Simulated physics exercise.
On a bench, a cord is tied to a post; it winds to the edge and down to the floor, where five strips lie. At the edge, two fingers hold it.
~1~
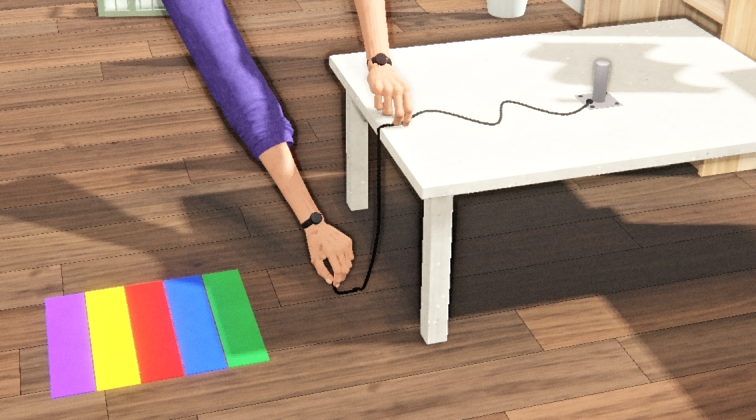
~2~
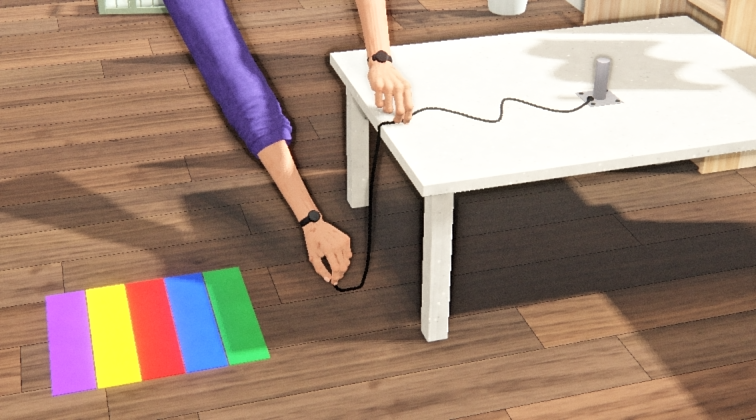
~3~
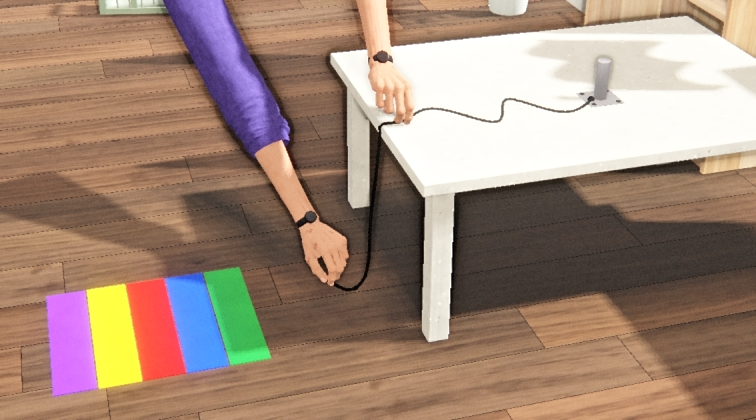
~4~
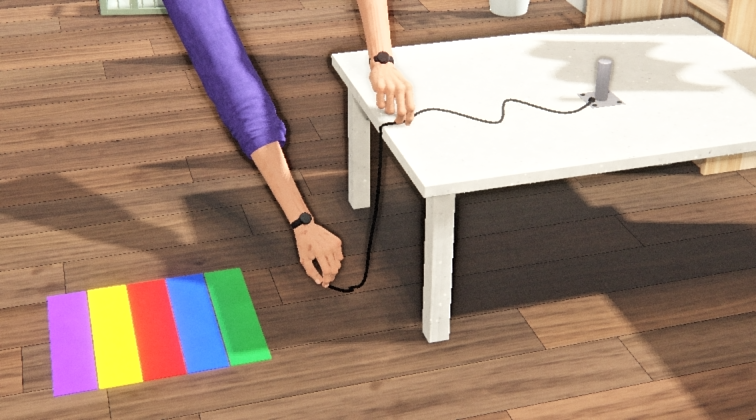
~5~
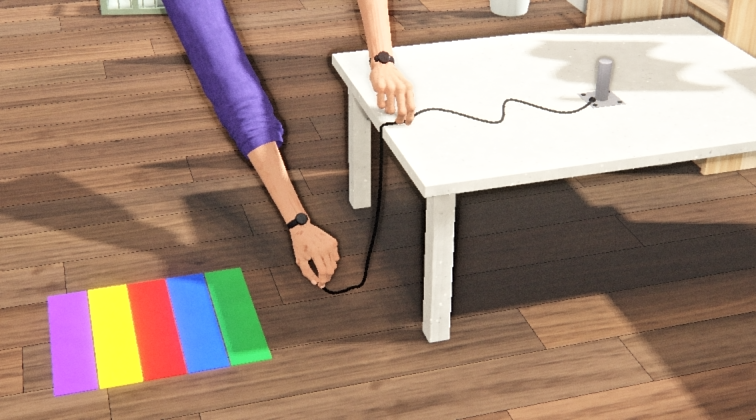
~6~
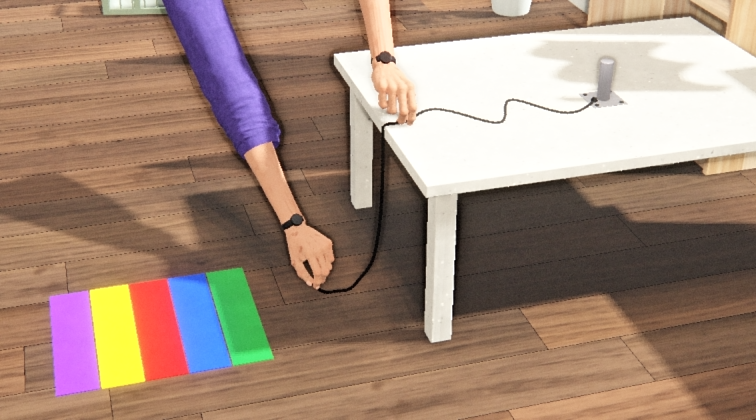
A hand in a purple sleeve, holding the end of a black cord low over a wooden floor, moves slightly left in a room seen from above at an angle. Purple, yellow, red, blue and green strips lie at lower left, and a white table at right carries a grey post with the cord tied to it. The other hand stays at the table's edge, fingers on the cord, while the hanging part shifts only a little.
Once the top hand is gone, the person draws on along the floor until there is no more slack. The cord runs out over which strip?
The yellow one.
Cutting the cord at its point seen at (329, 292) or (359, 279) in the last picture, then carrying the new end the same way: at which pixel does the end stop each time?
In order, around (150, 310) and (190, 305).
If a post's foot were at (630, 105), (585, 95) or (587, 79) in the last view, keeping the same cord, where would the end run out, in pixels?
The first try gives about (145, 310), the second about (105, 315) and the third about (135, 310).
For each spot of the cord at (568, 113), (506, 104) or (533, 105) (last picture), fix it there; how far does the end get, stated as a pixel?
First try (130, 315), second try (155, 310), third try (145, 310).
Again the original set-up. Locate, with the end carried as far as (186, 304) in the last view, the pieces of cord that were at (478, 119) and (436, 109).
First at (415, 121), next at (381, 142).
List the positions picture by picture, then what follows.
In the first frame, end (334, 282); green (243, 346); blue (202, 353); red (159, 360); yellow (116, 368); purple (72, 375).
In the second frame, end (332, 279); cord through (571, 111) (502, 104) (461, 114) (395, 122) (371, 194) (367, 265).
In the third frame, end (328, 280).
In the fourth frame, end (323, 282); cord through (572, 112) (504, 105) (462, 115) (397, 123) (378, 195) (367, 265).
In the fifth frame, end (318, 283).
In the sixth frame, end (314, 284); cord through (575, 112) (506, 105) (464, 115) (399, 123) (382, 195) (370, 265).
Soon after, end near (186, 304); over blue.
Then, end near (144, 310); over red.
At full stretch, end near (117, 315); over yellow. It gets as far as the yellow strip.
